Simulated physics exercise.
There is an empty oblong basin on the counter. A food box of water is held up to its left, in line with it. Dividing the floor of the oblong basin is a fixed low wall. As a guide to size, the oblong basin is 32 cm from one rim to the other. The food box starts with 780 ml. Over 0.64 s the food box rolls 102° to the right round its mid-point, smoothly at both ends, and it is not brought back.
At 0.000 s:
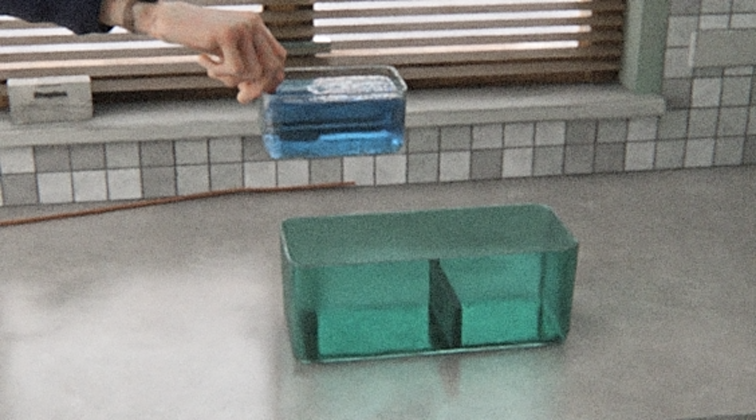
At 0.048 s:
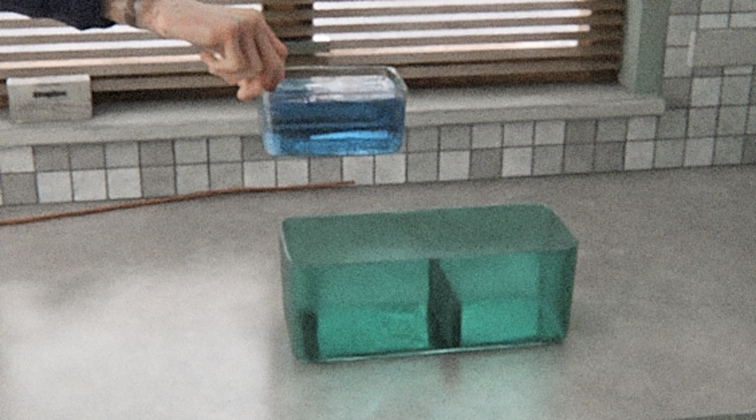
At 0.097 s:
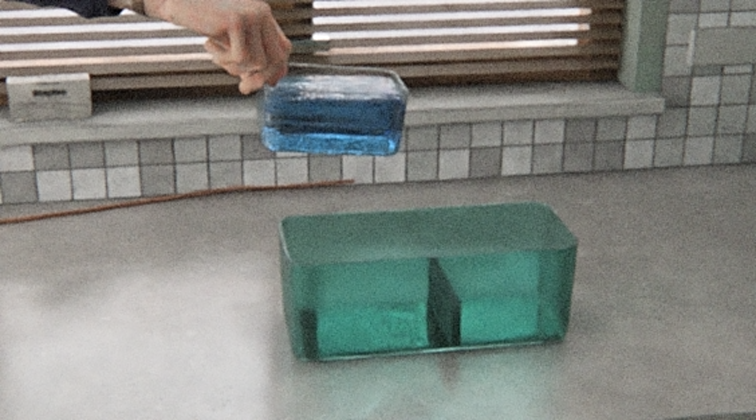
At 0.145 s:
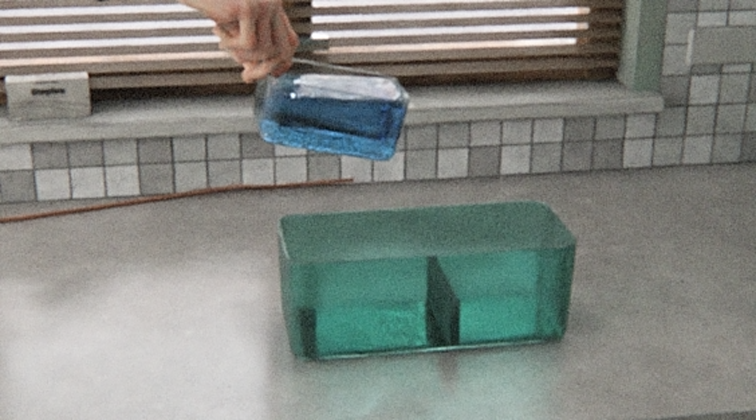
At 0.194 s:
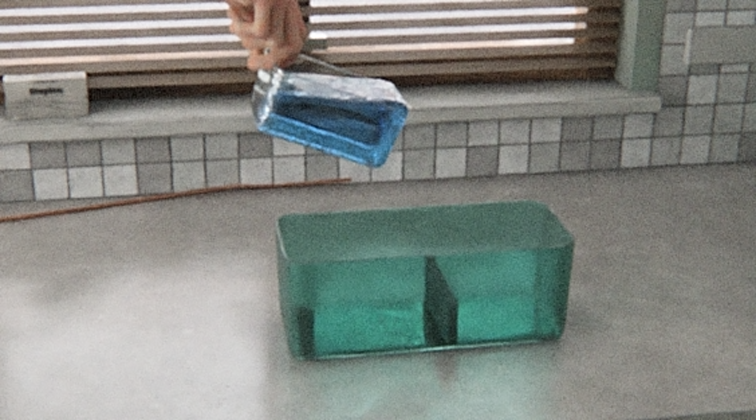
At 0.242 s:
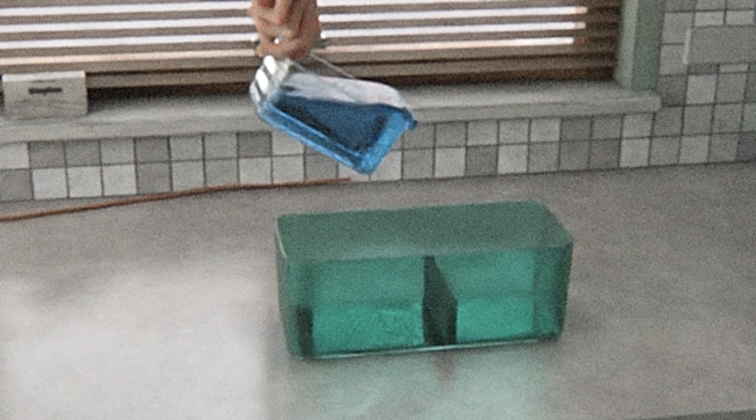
On a grey counter by a window with blinds, a hand held a clear box of blue water above and behind an empty green divided basin, then steadily tilted it down to the right.
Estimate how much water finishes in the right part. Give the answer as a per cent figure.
I would say 50 per cent.
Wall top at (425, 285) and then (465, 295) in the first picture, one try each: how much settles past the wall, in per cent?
One try each: Around 65 percent and then around 30 percent.
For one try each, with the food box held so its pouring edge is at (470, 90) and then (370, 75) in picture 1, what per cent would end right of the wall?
80 and 20 %.
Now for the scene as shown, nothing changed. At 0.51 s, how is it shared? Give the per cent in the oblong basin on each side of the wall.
Left: Around 3. Right: Around 30.
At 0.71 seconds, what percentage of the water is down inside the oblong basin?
Around 82 in a hundred.
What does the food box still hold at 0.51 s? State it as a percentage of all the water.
I'd estimate some 18 % remains.
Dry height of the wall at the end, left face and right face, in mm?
Left about 40 mm, right about 30 mm.
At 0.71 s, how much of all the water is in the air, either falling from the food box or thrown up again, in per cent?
Near 7 per cent, I'd say.
Then, 0.51 s in, the tilt is 92° and 18 per cent is still to pour, 3 is left of the wall and 30 right of it.
Then, 0.71 s in, the tilt is 102° and 3 per cent is still to pour, 30 is left of the wall and 52 right of it.
Then, 0.92 s in, the tilt is 102° and 0 per cent is still to pour, 38 is left of the wall and 50 right of it.
Then, 1.14 s in, the tilt is 102° and 0 per cent is still to pour, 40 is left of the wall and 51 right of it.
Finally, 40 per cent lies left of the wall, 50 right of it and 10 outside.
